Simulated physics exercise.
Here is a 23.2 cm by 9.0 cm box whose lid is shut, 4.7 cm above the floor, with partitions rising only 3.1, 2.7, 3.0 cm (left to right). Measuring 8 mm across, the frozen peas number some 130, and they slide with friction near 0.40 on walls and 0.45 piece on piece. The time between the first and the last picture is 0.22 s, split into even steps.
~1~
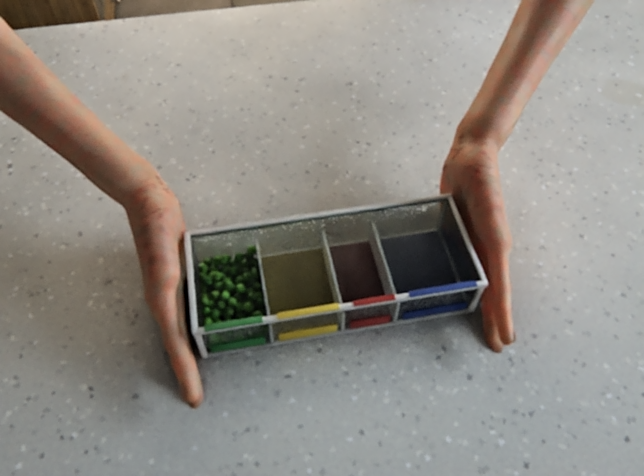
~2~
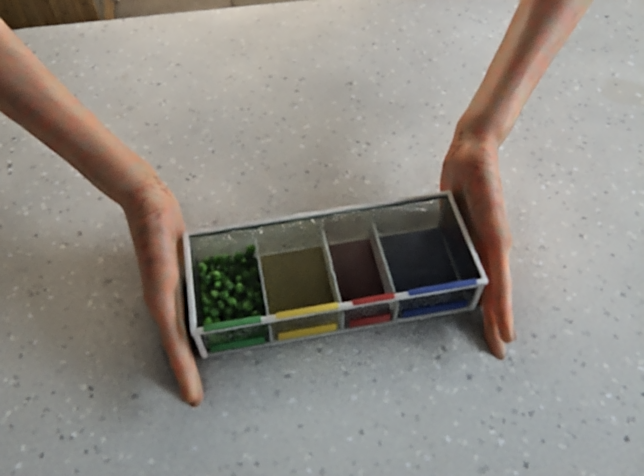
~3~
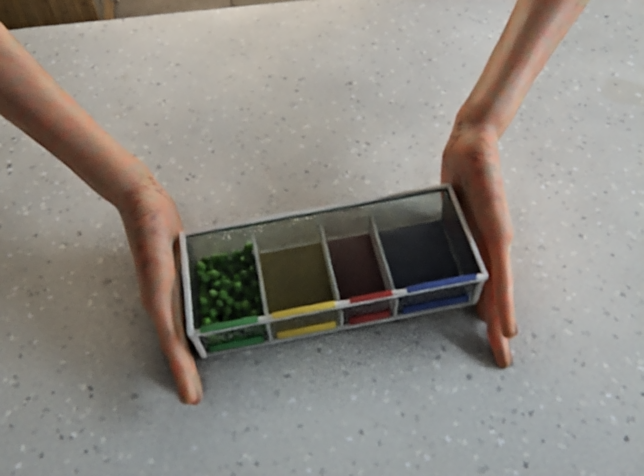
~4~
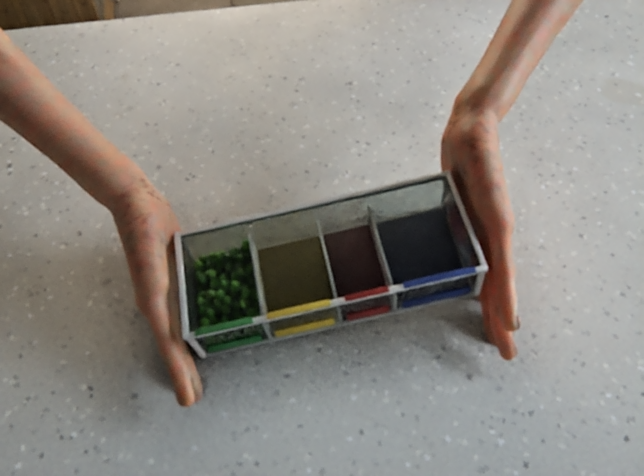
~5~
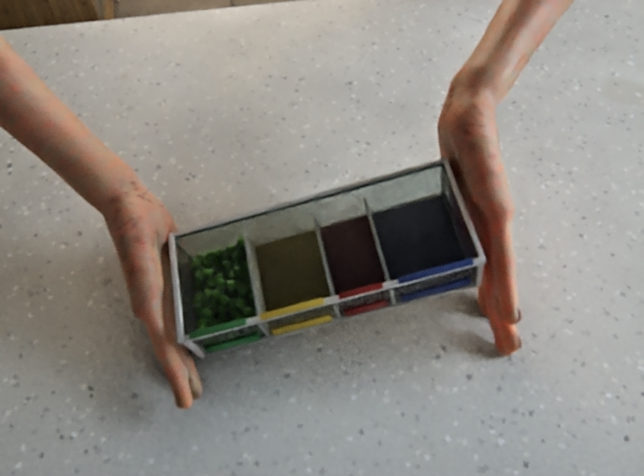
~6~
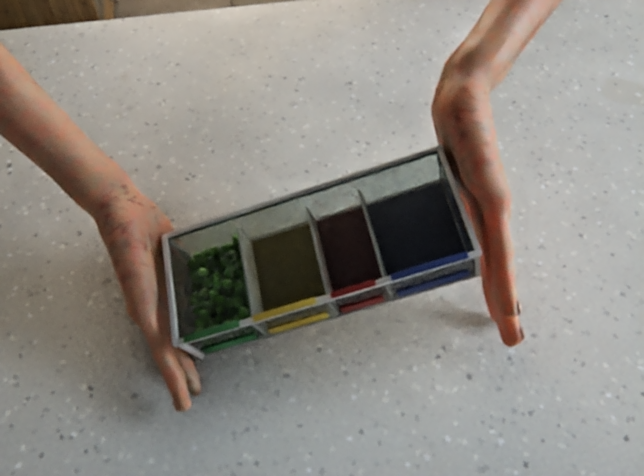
We see two hands holding a clear divided box on a speckled grey countertop, green peas in its left compartment; the hands gradually tilt it, raising the right side while the peas stay in the green-marked section.
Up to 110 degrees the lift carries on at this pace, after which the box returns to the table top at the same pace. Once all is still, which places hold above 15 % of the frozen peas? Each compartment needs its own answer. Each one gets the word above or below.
Results: Red below; blue below; green above; yellow below.
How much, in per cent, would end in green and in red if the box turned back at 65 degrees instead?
Shares: Green 100, red 0, in per cent.
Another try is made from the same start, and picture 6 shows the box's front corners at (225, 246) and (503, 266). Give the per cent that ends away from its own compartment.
My guess is close to 40 per cent.
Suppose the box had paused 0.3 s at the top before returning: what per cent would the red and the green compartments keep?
In that case red keeps 0% and green keeps 100%.
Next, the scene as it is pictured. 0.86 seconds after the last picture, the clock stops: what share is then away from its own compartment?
Roughly 0 percent.
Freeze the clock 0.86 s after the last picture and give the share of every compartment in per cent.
It splits as red 0, blue 0, green 100 and yellow 0 percent.
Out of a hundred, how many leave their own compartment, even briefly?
0 %, roughly.
Then, 0.86 s after the last picture, tilt 110 degrees; green 100 %.
Then, 1.43 s after the last picture, tilt 49 degrees; green 100 %.
Then, 2.06 s after the last picture, tilt 0 degrees; green 100 %.
In the end, red 0 %, blue 0 %, green 100 %, yellow 0 %.
